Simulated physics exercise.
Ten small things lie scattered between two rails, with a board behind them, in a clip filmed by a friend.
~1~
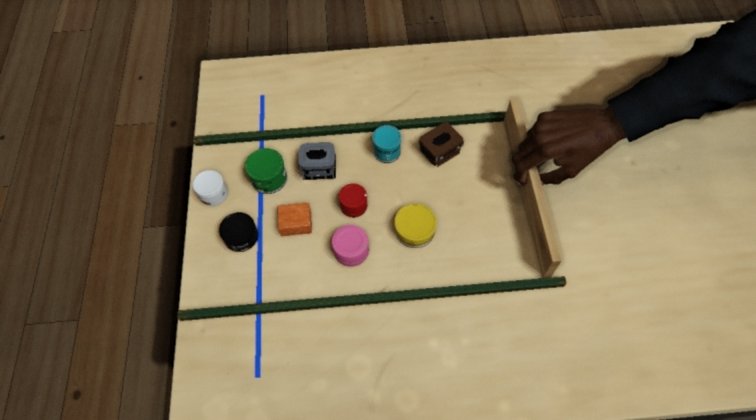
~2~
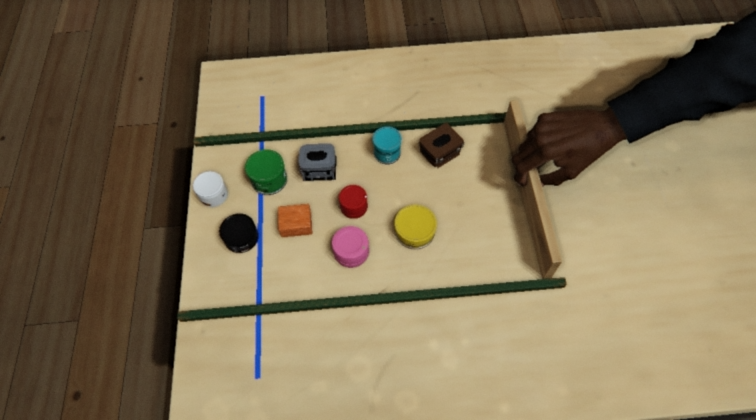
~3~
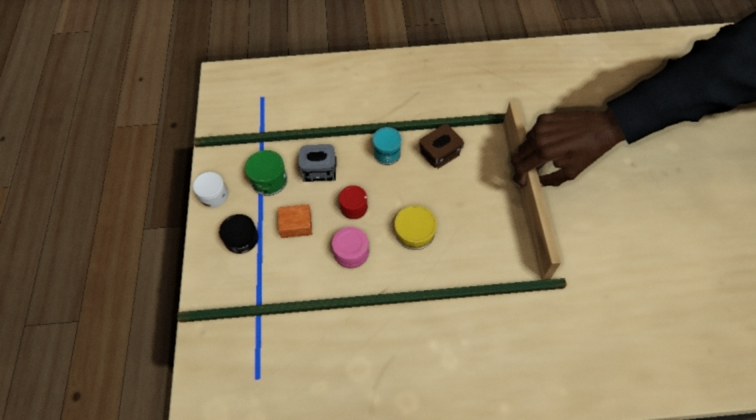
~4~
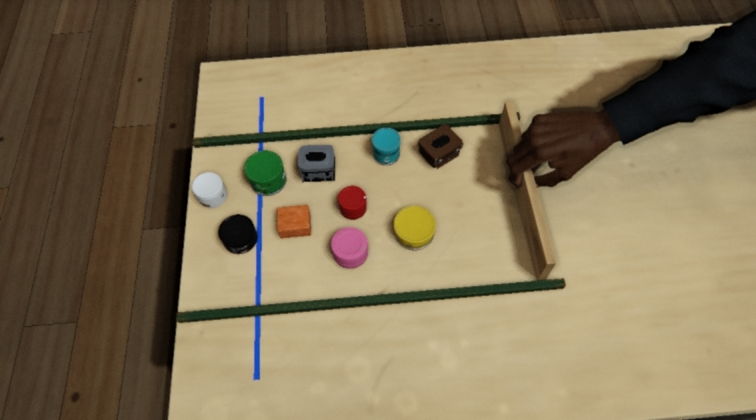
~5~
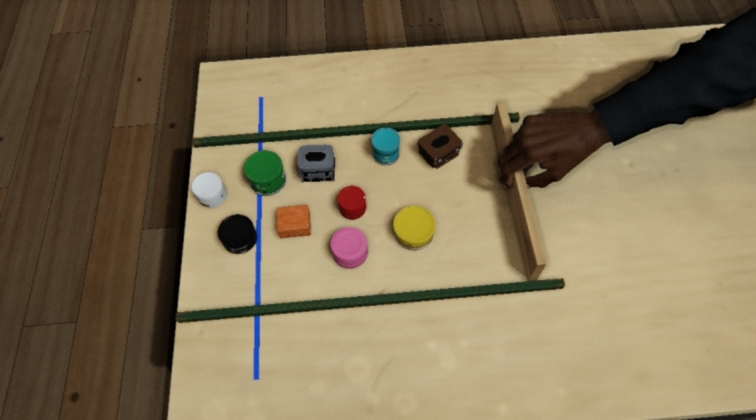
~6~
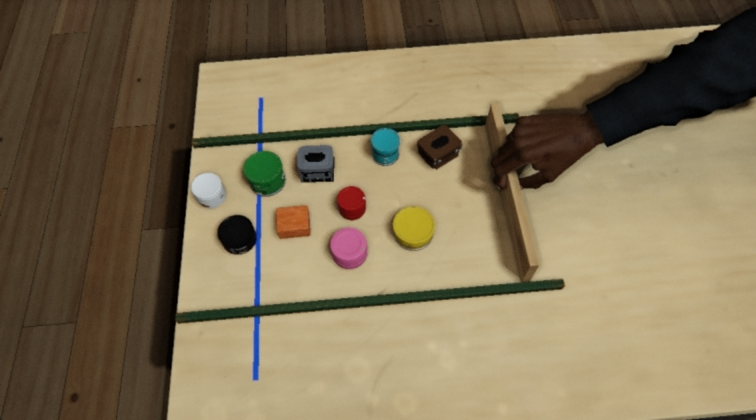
The clip opens on ten small objects, mostly colourful round ones, scattered between two green rails on a pale wooden table, with a blue line crossing near the left end. A hand holds a wooden board at the right, still at first, then slides it slightly left while the objects stay put.
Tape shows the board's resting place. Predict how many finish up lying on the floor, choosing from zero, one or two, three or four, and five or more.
My prediction is one or two.
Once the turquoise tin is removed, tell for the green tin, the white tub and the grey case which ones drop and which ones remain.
Green tin: Still there. White tub: Over the edge. Grey case: Still there.
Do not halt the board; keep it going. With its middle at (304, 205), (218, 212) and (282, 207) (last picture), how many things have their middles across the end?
First 0, then 5, then 0.
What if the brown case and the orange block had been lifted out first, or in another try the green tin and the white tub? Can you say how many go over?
1 in the first try, 0 in the second.
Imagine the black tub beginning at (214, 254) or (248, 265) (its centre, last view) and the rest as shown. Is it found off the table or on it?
Place by place, it holds its place, then holds its place.
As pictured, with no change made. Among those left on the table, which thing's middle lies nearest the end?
The answer: The black tub.
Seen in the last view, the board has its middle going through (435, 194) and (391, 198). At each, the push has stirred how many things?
At first I count 2, and then 5.
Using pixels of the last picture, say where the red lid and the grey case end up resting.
The first comes to rest at (243, 210), and the second at (243, 182).
Soon after, none off yet; white tub at rest near (209, 191); black tub at rest near (238, 235); green tin at rest near (265, 174).
Then, none off yet; white tub at rest near (207, 192); black tub at rest near (238, 235); green tin moved about its own width near (240, 189).
By the end, the number that fall off is one or two; fallen, white tub.
